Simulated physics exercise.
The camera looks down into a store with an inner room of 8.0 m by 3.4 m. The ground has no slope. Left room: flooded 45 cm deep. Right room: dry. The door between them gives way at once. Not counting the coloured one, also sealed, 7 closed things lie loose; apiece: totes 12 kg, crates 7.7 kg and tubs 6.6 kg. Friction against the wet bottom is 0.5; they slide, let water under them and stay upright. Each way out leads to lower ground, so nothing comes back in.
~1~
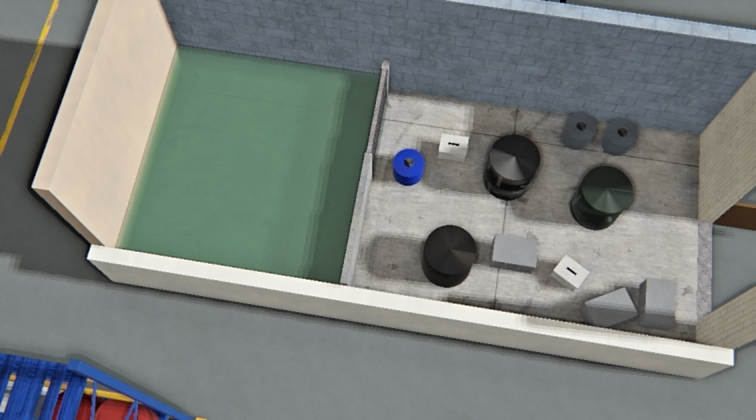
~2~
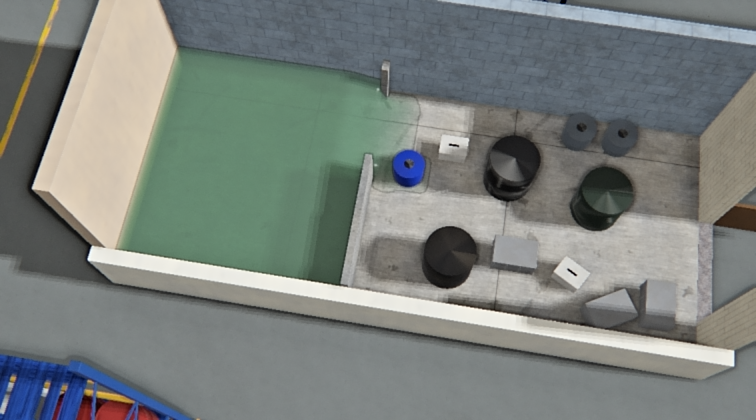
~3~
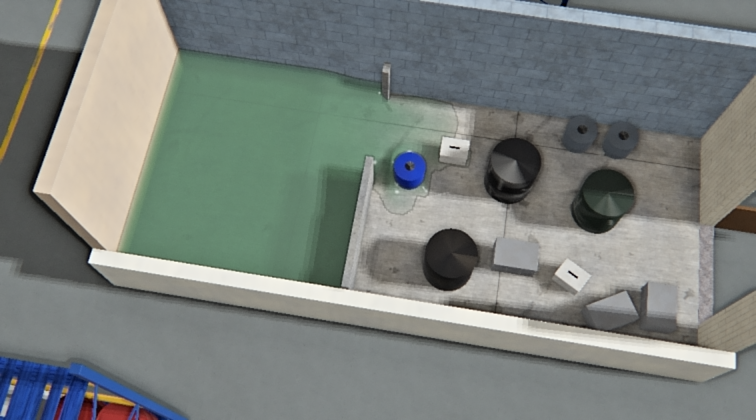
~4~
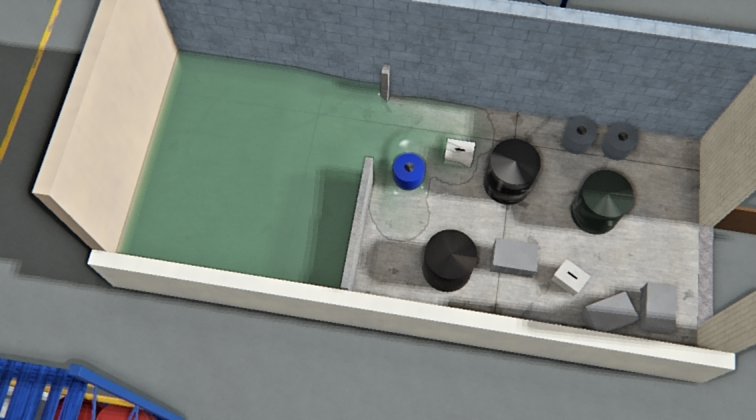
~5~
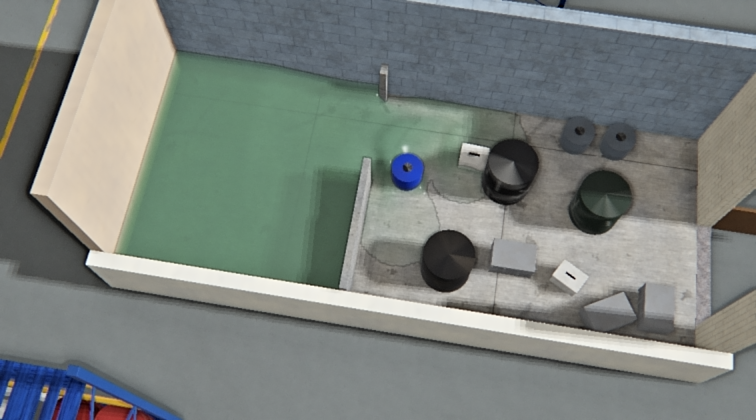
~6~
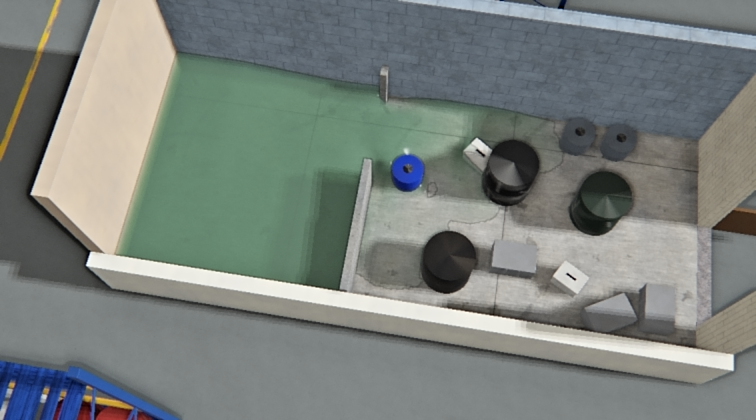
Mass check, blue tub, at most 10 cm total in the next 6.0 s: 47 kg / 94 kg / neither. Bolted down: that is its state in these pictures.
94 kg.
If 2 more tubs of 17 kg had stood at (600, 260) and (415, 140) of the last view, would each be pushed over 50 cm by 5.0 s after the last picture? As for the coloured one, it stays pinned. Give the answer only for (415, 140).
Looks like it goes beyond, going by the run.
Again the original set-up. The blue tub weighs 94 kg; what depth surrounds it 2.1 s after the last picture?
Close to 13 cm deep.
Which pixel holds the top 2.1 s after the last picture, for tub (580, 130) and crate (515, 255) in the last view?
They should sit about (696, 284) and (543, 302) in the last view.
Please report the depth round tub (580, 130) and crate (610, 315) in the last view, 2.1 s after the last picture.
Around 4 cm and 0 cm.
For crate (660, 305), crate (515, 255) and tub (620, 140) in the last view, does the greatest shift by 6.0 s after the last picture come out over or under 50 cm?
In turn: Under, more, past it.
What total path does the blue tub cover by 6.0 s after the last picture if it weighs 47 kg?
Around 30 centimetres in total.
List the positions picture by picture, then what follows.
The first frame shows the blue tub at (409, 163), on the bottom; 10.8 m2 under water; 0 of 8 have shifted.
The second frame shows the blue tub at (409, 164), on the bottom; 11.5 m2 under water; 0 of 8 have shifted.
The third frame shows the blue tub at (410, 166) rests on the ground; 12.2 m2 under water; 0 of 8 have shifted.
The fourth frame shows the blue tub at (409, 167) rests on the ground; 13.2 m2 under water; 1 of 8 have shifted.
The fifth frame shows the blue tub at (407, 168) rests on the ground; 14.5 m2 under water; 1 of 8 have shifted.
The sixth frame shows the blue tub at (408, 169) rests on the ground; water covers 15.6 m2; 1 of 8 have shifted.
Then, 0.4 s after the last picture the blue tub would be 19 cm from its start with 47 kg and 0 cm from its start with 94 kg; 11 cm of water round it then.
Then, 2.1 s after the last picture the blue tub would be 30 cm from its start with 47 kg and 0 cm from its start with 94 kg; 13 cm of water round it then.
Then, 3.9 s after the last picture the blue tub would be 34 cm from its start with 47 kg and 0 cm from its start with 94 kg; 12 cm of water round it then.
Then, 6.0 s after the last picture the blue tub would be 34 cm from its start with 47 kg and 0 cm from its start with 94 kg; 11 cm of water round it then.
